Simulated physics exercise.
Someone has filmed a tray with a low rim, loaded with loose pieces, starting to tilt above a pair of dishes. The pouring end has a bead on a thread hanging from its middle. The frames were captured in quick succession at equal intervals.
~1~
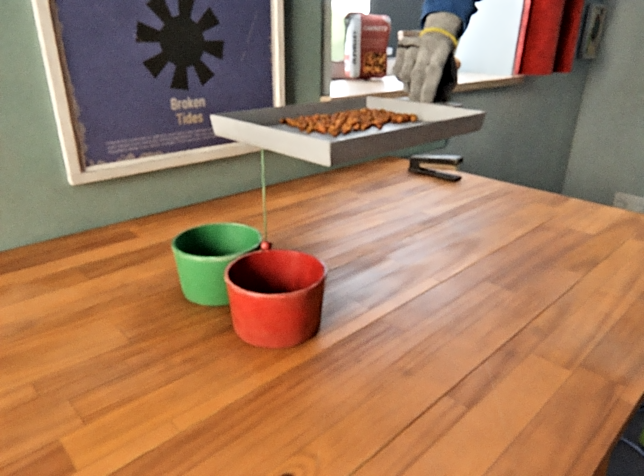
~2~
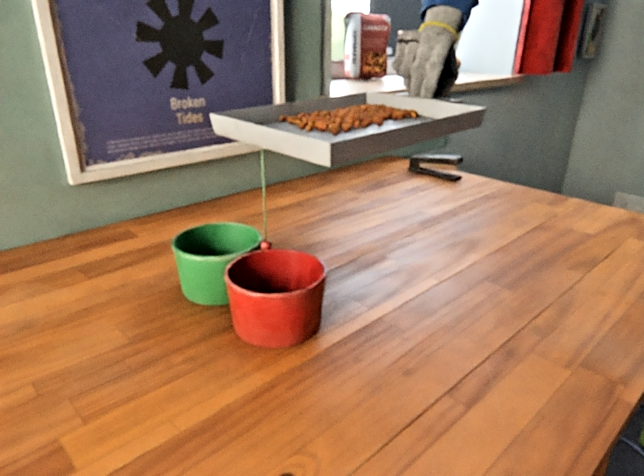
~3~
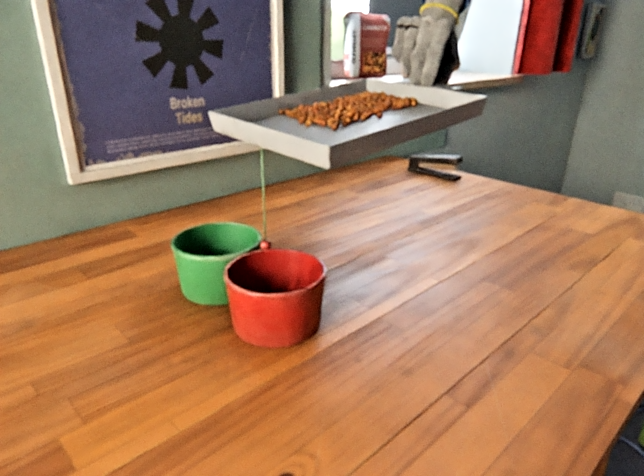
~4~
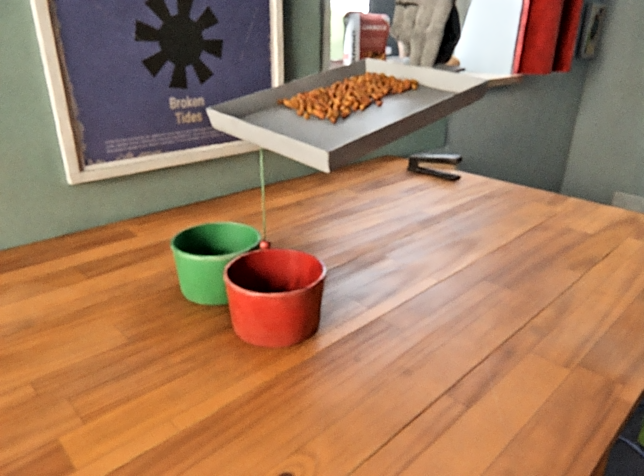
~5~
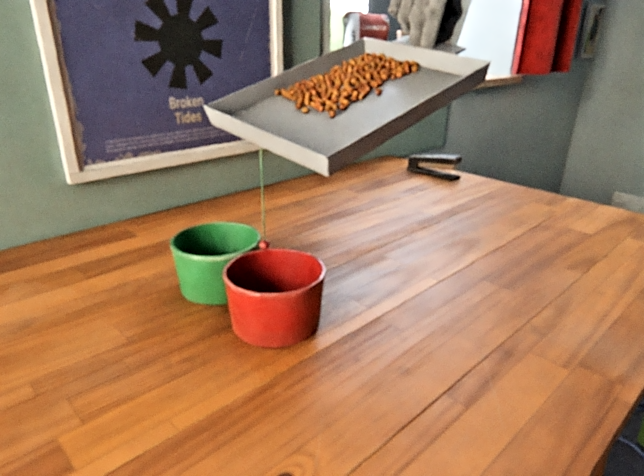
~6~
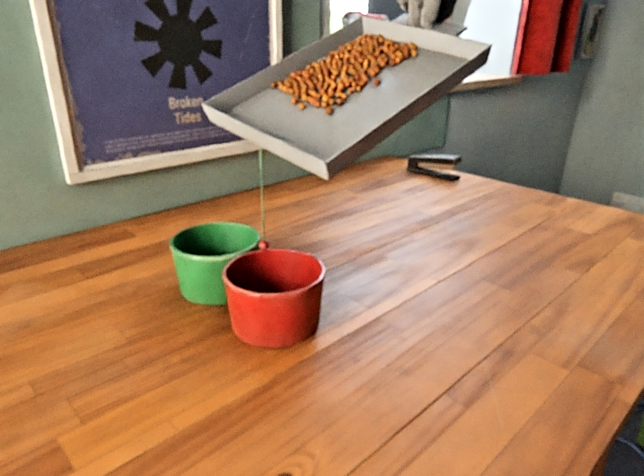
A gloved hand raises the back of a tray of brown pieces, tilting it above two dishes.
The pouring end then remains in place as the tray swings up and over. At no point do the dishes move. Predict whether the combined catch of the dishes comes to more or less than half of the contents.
Most of the load is lost.
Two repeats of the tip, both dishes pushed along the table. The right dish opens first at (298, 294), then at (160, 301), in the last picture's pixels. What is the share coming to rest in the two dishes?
Around 80 and then 0 per cent.
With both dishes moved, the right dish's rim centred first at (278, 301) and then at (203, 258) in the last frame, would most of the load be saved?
With the first shift the pair saves beyond half; with the second, less than a half.
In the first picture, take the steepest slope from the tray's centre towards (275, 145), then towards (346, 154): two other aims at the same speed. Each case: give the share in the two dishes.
I'd say roughly 40 percent with the first slope, 20 percent with the other.
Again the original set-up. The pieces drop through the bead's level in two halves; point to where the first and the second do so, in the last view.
The opening half passes (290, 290), the closing half (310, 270).
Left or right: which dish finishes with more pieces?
Looking at the end state, it is the right-side one.
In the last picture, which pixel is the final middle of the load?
I'd place the middle at about (298, 367).
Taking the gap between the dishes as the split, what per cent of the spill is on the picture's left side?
It works out at some 20 percent.
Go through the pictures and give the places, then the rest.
The first picture shows corners of the pouring end at (214, 114) and (330, 141), level; middle of the load at (351, 120), cereal balls; left dish at (181, 271); right dish at (237, 309); bead on its thread at (266, 245).
The second picture shows corners of the pouring end at (214, 113) and (330, 142), level; middle of the load at (351, 117).
The third picture shows corners of the pouring end at (212, 111) and (329, 145), tipped barely, lowest at the right corner; middle of the load at (351, 108).
The fourth picture shows corners of the pouring end at (210, 108) and (327, 149), tipped a little, lowest at the right corner; middle of the load at (350, 94).
The fifth picture shows corners of the pouring end at (208, 106) and (326, 154), tipped clearly, lowest at the right corner; middle of the load at (349, 81).
The sixth picture shows corners of the pouring end at (205, 103) and (326, 160), tipped clearly, lowest at the right corner; middle of the load at (346, 69), about a third on the move; left dish at (180, 271); right dish at (235, 309).
Soon after the last picture, tray tipped steeply; about two thirds on the tray; a stray few outside both; about a quarter in the air.
A little later, tray tipped past a quarter turn; about a third on the tray; a small part in the right dish; about half outside both; a small part in the air.
Later still, tray tipped past a quarter turn; about a quarter in the right dish; most outside both.
At rest, tray tipped past a quarter turn; about a quarter in the right dish; none in the left dish; most outside both.
